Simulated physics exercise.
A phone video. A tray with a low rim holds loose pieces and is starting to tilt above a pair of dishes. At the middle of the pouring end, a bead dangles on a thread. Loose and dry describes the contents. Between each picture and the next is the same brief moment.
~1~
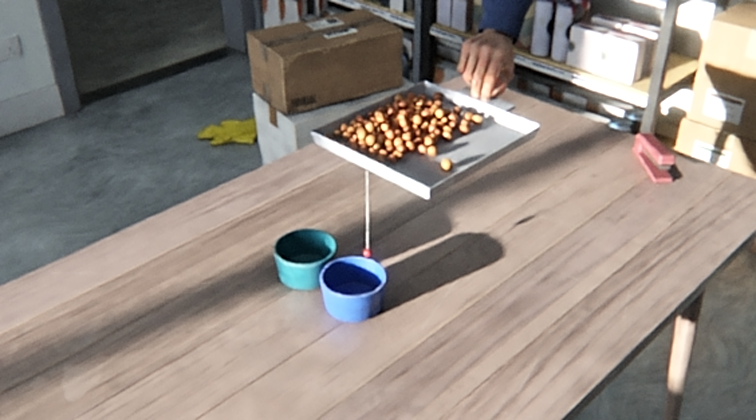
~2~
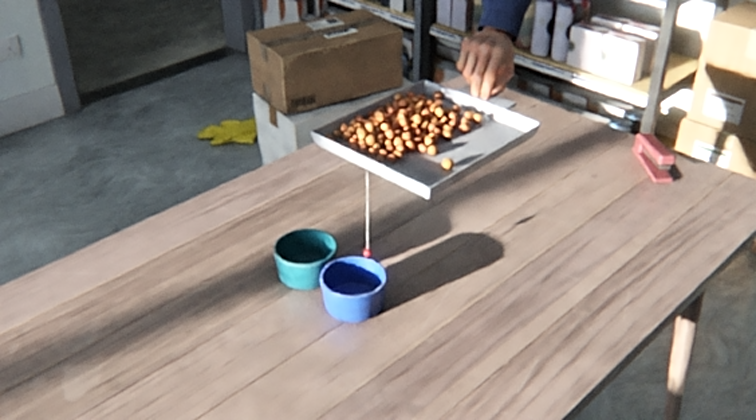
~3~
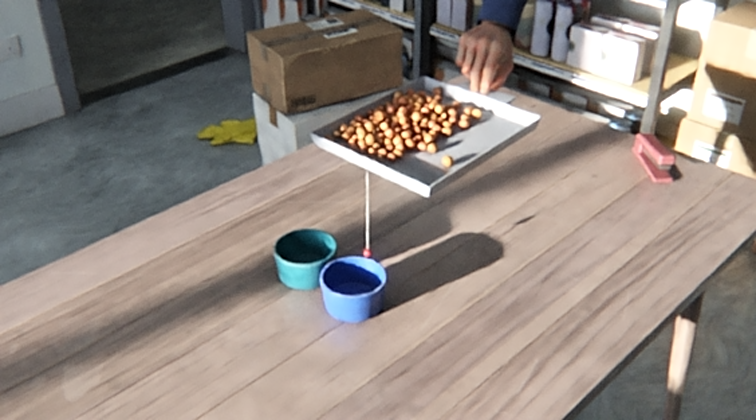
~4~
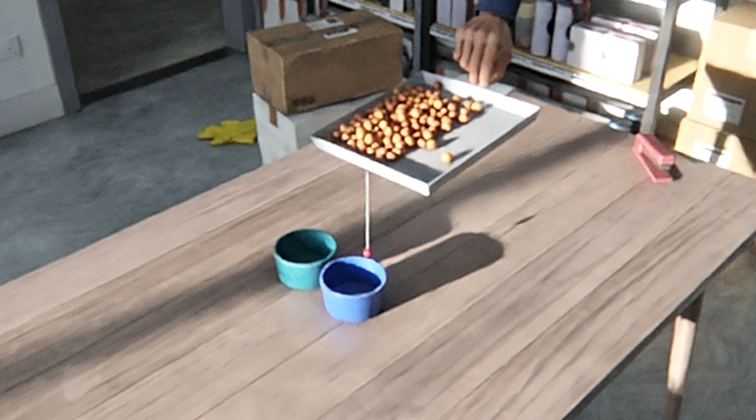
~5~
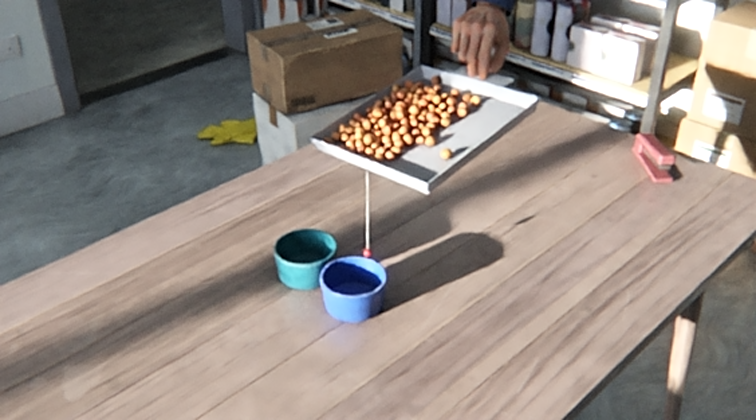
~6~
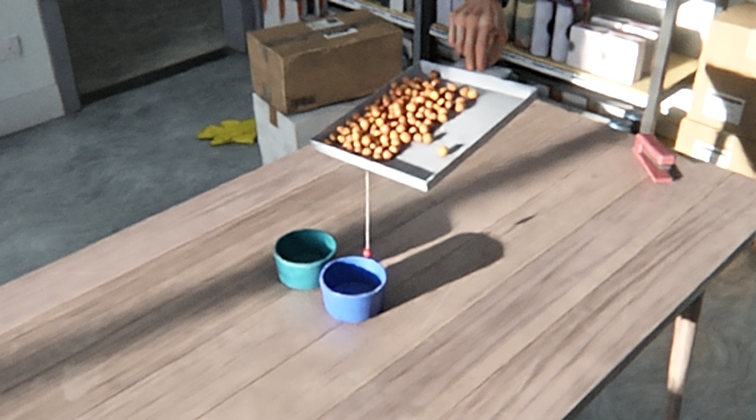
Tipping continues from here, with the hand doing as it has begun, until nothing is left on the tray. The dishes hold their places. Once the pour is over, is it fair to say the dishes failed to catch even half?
Turns out most of it gets caught in the end.
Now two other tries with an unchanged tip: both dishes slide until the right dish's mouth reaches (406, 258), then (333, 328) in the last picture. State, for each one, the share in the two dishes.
It comes to roughly 0 per cent in one try and roughly 0 per cent in the next.
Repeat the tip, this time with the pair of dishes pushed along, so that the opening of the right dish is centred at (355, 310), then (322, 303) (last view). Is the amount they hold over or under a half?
Taking them in turn, it's short of half and then short of half.
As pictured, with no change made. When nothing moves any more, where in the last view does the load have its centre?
Once nothing moves, the middle sits near (306, 260).
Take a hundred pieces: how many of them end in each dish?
70 per cent goes to the left dish and 0 per cent to the right dish.
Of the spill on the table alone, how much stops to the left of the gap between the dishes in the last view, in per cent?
It works out to some 90 per cent.
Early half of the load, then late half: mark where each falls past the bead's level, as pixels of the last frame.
The leading part at (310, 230), the rest of it at (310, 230).
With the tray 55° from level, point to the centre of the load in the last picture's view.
Look close to (359, 116) in the last picture.
Soon after the last picture, tray tipped steeply; nearly all on the tray; a stray few in the air.
A little later, tray tipped right over; about a quarter on the tray; a stray few in the right dish; about half in the left dish; a small part outside both; a small part in the air.
Later still, tray tipped past a quarter turn; a stray few in the right dish; about two thirds in the left dish; about a quarter outside both.
At rest, tray tipped past a quarter turn; a stray few in the right dish; about two thirds in the left dish; about a quarter outside both.
